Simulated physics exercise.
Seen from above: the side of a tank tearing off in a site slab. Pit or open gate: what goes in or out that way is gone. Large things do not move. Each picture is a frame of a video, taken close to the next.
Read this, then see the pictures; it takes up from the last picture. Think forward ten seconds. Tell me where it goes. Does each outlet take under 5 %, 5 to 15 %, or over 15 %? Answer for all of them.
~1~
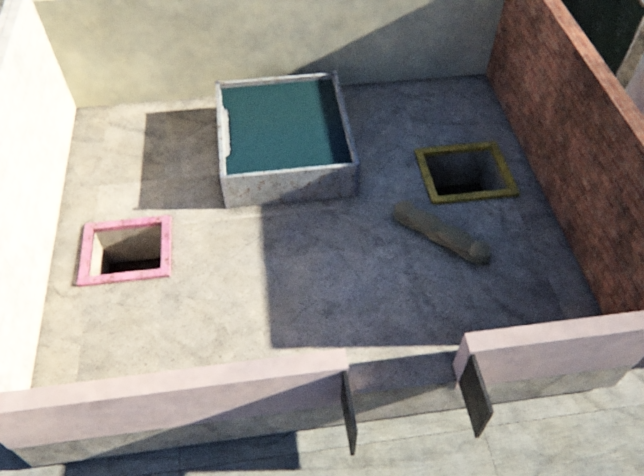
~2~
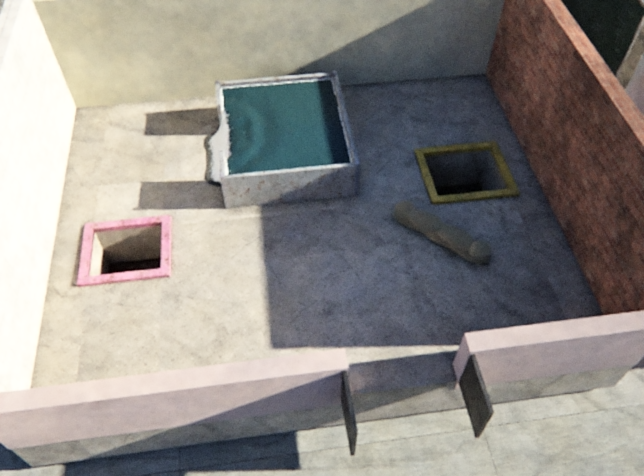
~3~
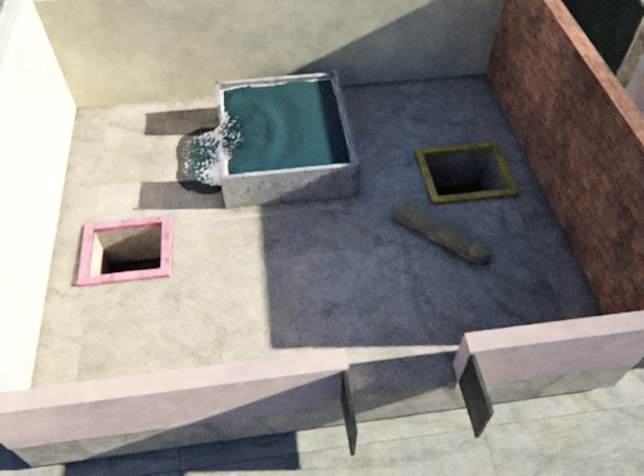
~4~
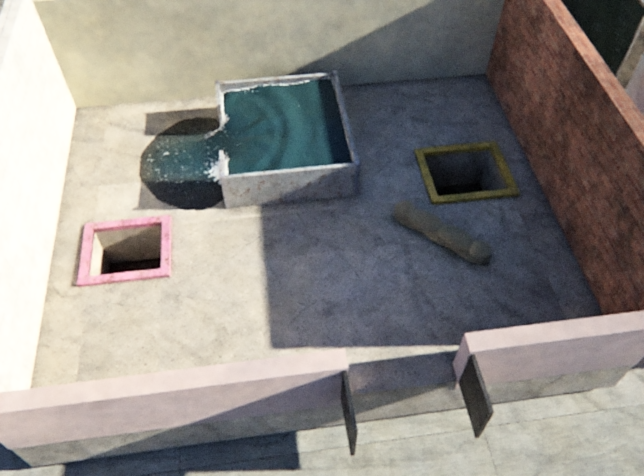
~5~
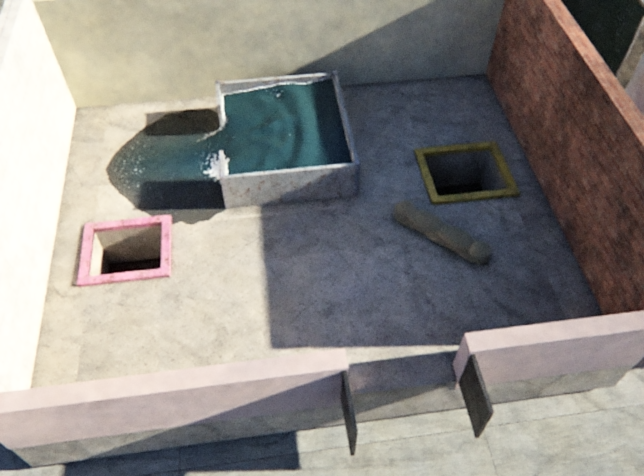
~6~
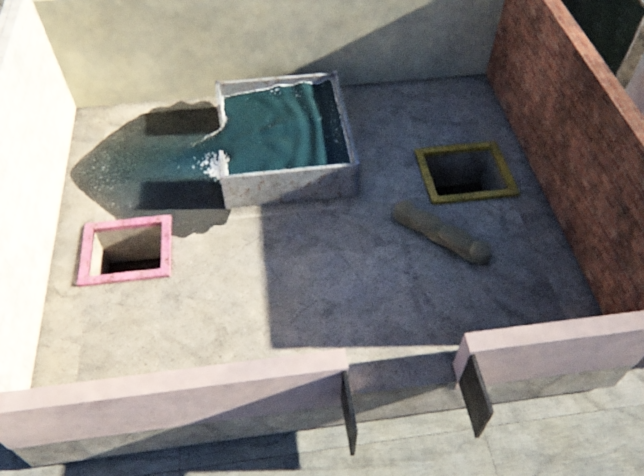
Answer: The gate takes under 5 %; the yellow pit takes under 5 %; the pink pit takes over 15 %.
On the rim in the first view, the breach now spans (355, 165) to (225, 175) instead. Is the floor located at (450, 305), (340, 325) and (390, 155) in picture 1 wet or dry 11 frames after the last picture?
Soaked, then soaked, then unsoaked.
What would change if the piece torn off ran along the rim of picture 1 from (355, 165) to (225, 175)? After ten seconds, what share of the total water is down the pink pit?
I'd estimate the pink pit takes around 4 percent.
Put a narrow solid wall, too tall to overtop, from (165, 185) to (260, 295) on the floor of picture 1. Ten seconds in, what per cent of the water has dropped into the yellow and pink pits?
Estimated shares: Yellow 0 percent, pink 10 percent.
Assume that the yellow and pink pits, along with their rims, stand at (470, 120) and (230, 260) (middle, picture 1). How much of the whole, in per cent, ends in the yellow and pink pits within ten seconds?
Per cent, approx.: Yellow 2, pink 0.
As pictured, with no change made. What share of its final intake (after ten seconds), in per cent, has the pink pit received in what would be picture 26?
I'd put it at about 30 per cent.
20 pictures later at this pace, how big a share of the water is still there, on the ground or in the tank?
I make it around 94 per cent.
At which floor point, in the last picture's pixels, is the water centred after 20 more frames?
My reading is close to (200, 169).
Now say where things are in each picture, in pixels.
Still water in the water tank at (283, 125), in the first frame.
The front is at (220, 182), out from the gap at (226, 149), in the second frame.
Water pours out at (226, 150) and has run to (189, 185), in the third frame.
Water pours out at (226, 150) and has run to (147, 176), in the fourth frame.
The front is at (112, 171), out from the gap at (226, 149), in the fifth frame.
Water pours out at (225, 149) and has run to (77, 177), in the sixth frame.
A moment on, water covers 20 % of the floor; the gate 0 %, the yellow pit 0 %, the pink pit 1 %.
Next, water covers 25 % of the floor; the gate 0 %, the yellow pit 0 %, the pink pit 2 %.
Then, water covers 30 % of the floor; the gate 0 %, the yellow pit 0 %, the pink pit 6 %.
Later, water covers 55 % of the floor; the gate 0 %, the yellow pit 0 %, the pink pit 15 %.
In the end, water covers 80 % of the floor; the gate 1 %, the yellow pit 0 %, the pink pit 23 %.
